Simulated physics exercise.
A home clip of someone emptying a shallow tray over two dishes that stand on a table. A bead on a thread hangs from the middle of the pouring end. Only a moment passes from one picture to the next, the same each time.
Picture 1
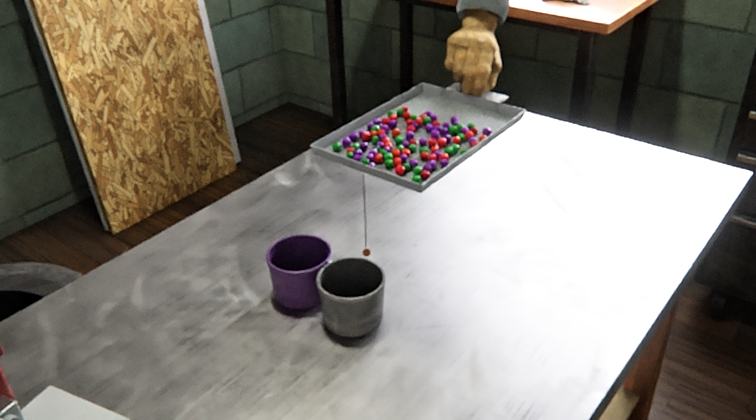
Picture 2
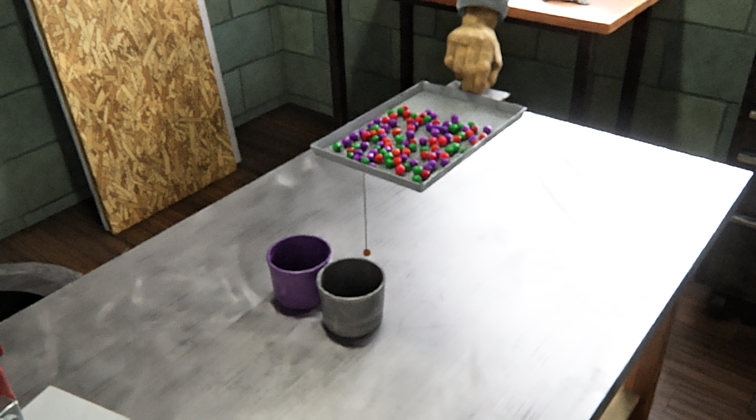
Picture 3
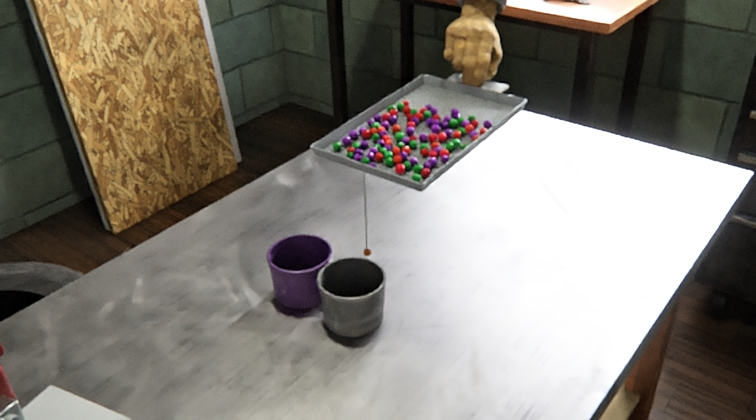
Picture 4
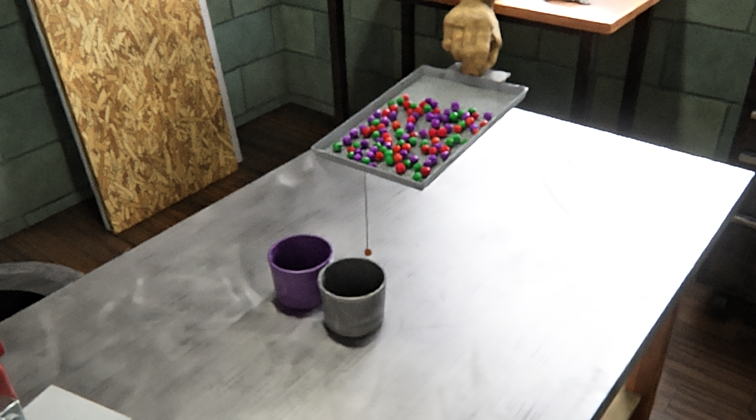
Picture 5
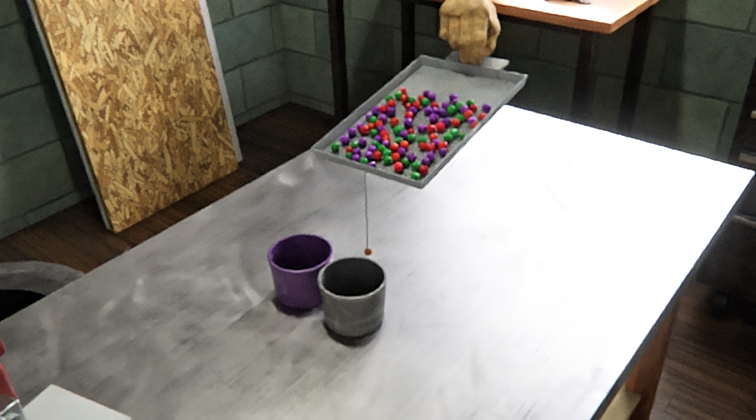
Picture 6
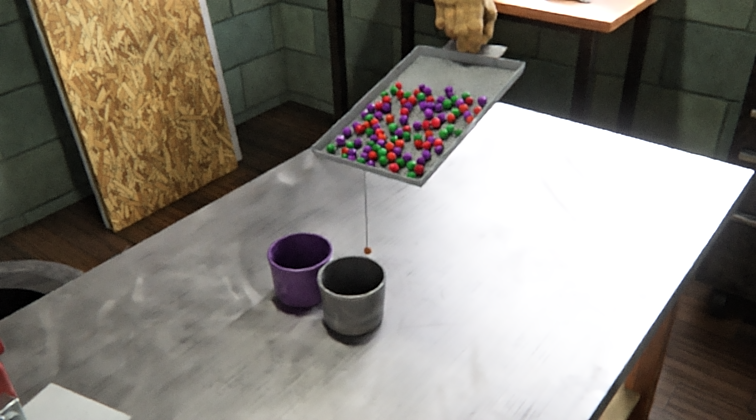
A shallow grey tray of red, green and purple beads is held by a hand above a grey metal table, seen from above in a room with green block walls. A purple pot and a dark grey pot stand side by side below, near a small reddish bead hanging on a thread. The hand gradually raises the tray's far end, and the beads shift slightly within it.
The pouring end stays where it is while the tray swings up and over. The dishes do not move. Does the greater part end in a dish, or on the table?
They take the larger part between them.
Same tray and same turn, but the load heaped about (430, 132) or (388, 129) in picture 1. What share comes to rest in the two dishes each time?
In turn 80 and 90 in a hundred.
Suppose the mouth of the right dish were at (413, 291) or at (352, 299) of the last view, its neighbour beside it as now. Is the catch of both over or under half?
One: Under half. Two: Less than half.
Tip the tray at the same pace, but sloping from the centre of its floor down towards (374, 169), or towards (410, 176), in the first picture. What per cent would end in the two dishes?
First some 60, then 10 per cent.
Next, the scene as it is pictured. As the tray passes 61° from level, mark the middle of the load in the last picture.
At about (349, 151).
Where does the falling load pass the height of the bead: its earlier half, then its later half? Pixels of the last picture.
First near (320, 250), later near (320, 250).
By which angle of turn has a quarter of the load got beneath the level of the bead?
Around 75° of tilt.
Just after the last frame, tray tipped steeply; the larger part on the tray; just a few in the right dish; about a tenth in the left dish; about a tenth in the air.
A moment on, tray tipped right over; just a few on the tray; roughly a quarter in the right dish; roughly half in the left dish; about a tenth outside both; about a tenth in the air.
Further on, tray tipped past a quarter turn; roughly a third in the right dish; roughly half in the left dish; about a tenth outside both.
When it is over, tray tipped past a quarter turn; roughly a third in the right dish; roughly half in the left dish; about a tenth outside both.
